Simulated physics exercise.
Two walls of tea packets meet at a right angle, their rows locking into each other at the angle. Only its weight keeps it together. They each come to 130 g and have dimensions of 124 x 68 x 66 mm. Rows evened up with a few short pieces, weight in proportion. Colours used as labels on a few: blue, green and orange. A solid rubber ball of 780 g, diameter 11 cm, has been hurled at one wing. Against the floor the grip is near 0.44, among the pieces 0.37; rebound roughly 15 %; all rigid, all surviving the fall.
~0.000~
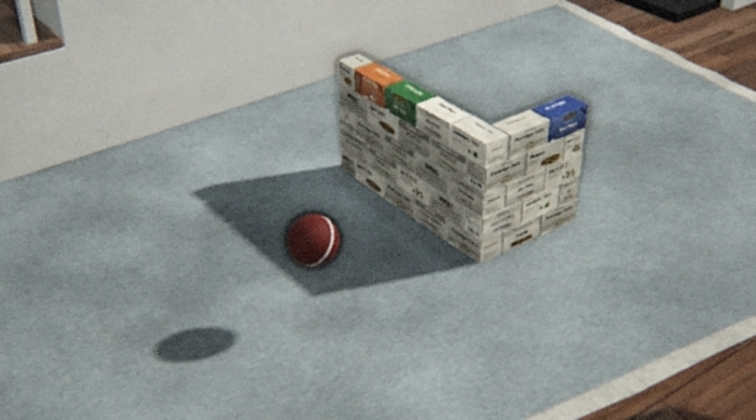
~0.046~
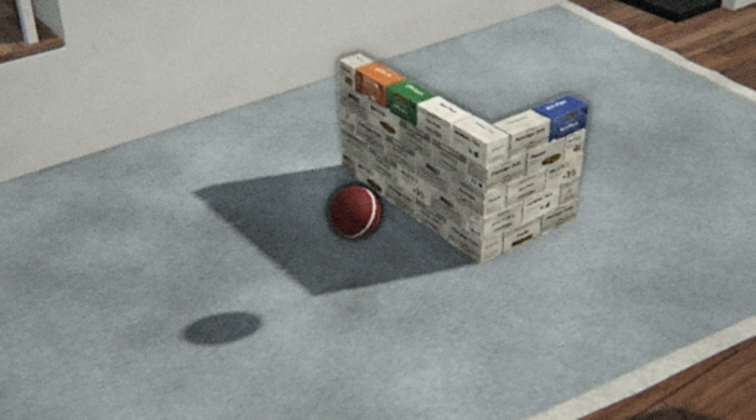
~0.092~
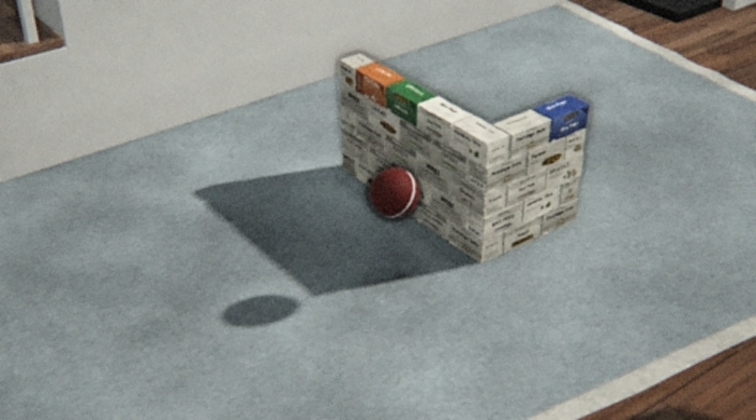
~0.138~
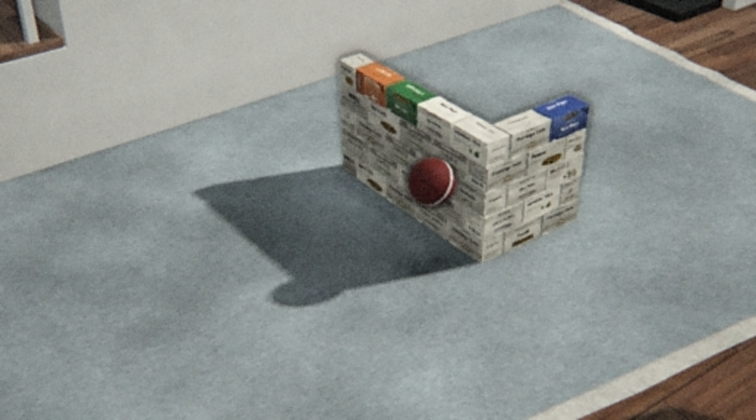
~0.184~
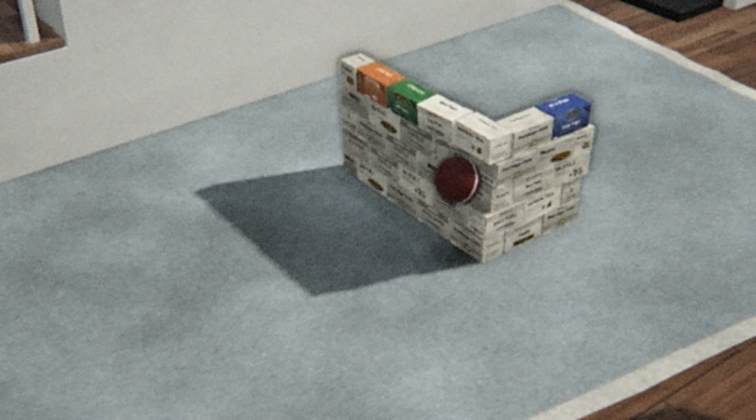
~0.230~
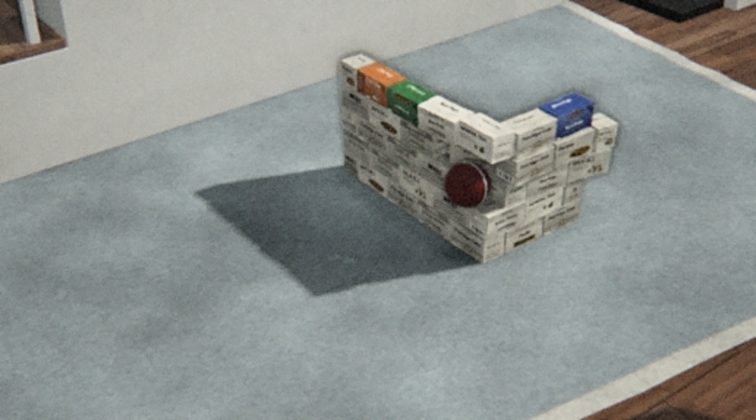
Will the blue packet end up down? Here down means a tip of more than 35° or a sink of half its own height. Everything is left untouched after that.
Yes.
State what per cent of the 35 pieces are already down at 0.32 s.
5 percent by then.
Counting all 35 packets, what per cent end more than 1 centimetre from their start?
The share is 35 %.
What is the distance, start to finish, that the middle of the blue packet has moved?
Some 47 cm.
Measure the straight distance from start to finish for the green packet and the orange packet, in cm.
Green: About 0 cm, orange: About 0 cm.
By 0.32 s, ball still moving; 2 of the 35 packets down; blue packet tilted 3°.
By 0.58 s, ball at rest; 6 of the 35 packets down; blue packet tilted 75°, 14 cm lower.
When it is over (1.3 s), ball at rest; 6 of the 35 packets down; blue packet on its side; green packet unmoved; orange packet unmoved. In pixels of the last frame, middles, blue packet near (647, 161), green packet near (412, 103).
